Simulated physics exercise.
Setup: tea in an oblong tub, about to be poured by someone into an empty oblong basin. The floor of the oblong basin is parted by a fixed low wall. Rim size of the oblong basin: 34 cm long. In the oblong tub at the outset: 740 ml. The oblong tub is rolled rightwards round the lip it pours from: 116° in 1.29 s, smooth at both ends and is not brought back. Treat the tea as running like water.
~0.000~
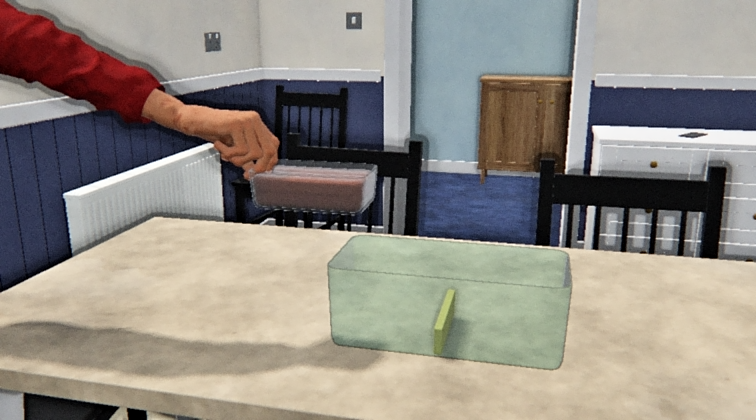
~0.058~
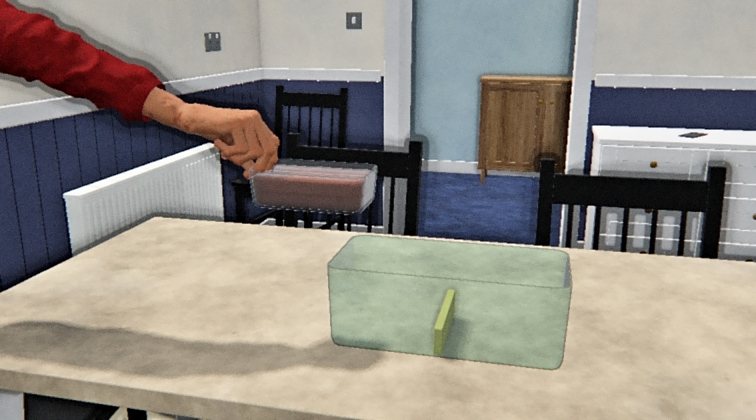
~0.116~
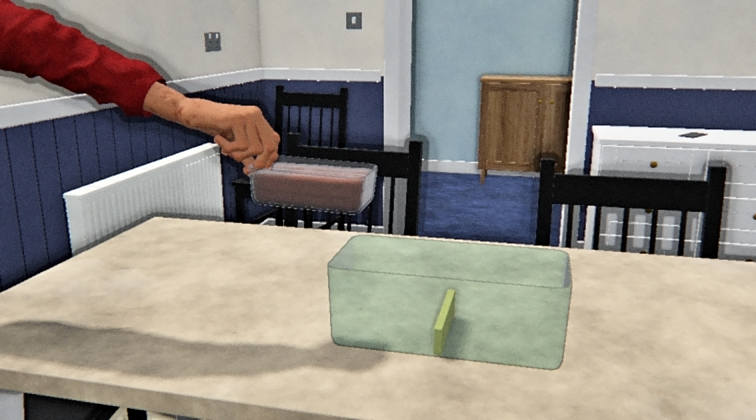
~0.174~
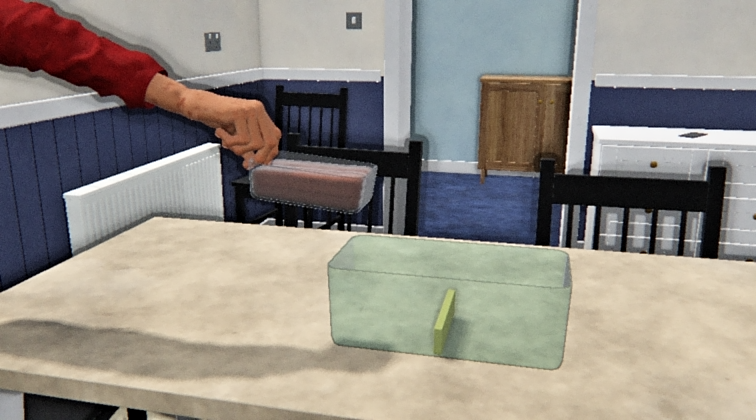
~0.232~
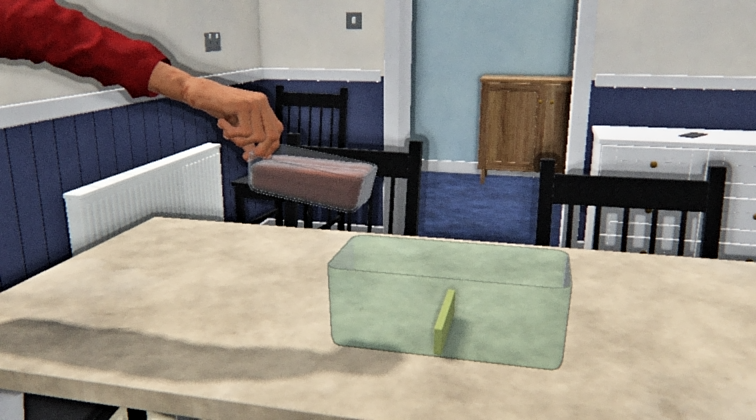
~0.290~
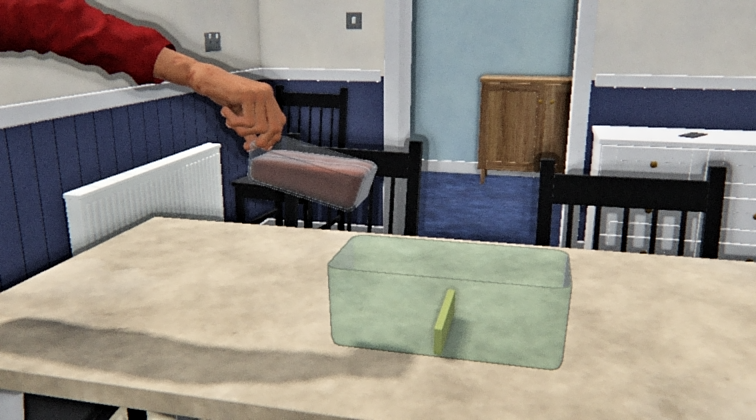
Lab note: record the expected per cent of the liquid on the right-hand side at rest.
Expected right-hand share: 57 per cent.
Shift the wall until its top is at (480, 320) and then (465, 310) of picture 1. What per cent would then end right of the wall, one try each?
It comes to 20 per cent, and then 25 per cent.
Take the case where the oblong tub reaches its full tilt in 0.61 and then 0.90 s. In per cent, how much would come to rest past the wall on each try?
I'd expect close to 55 per cent and then close to 70 per cent.
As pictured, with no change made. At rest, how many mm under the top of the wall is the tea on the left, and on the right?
Close to 30 mm left and close to 24 mm right.
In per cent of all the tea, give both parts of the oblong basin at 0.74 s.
20 on the left, 12 on the right, roughly.
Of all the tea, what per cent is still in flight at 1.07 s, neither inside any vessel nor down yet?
Roughly 6 %.
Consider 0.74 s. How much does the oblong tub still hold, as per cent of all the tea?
Portion remaining: Approx. 16 per cent.
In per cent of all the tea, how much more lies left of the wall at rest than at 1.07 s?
Around 6 per cent.
After 0.74 s the tilt is 71° and 17 per cent is still to pour, 19 is left of the wall and 12 right of it.
After 1.07 s the tilt is 108° and 1 per cent is still to pour, 30 is left of the wall and 57 right of it.
After 1.41 s the tilt is 116° and 0 per cent is still to pour, 36 is left of the wall and 57 right of it.
After 1.79 s the tilt is 116° and 0 per cent is still to pour, 36 is left of the wall and 57 right of it.
In the end 36 per cent lies left of the wall, 57 right of it and 7 outside.
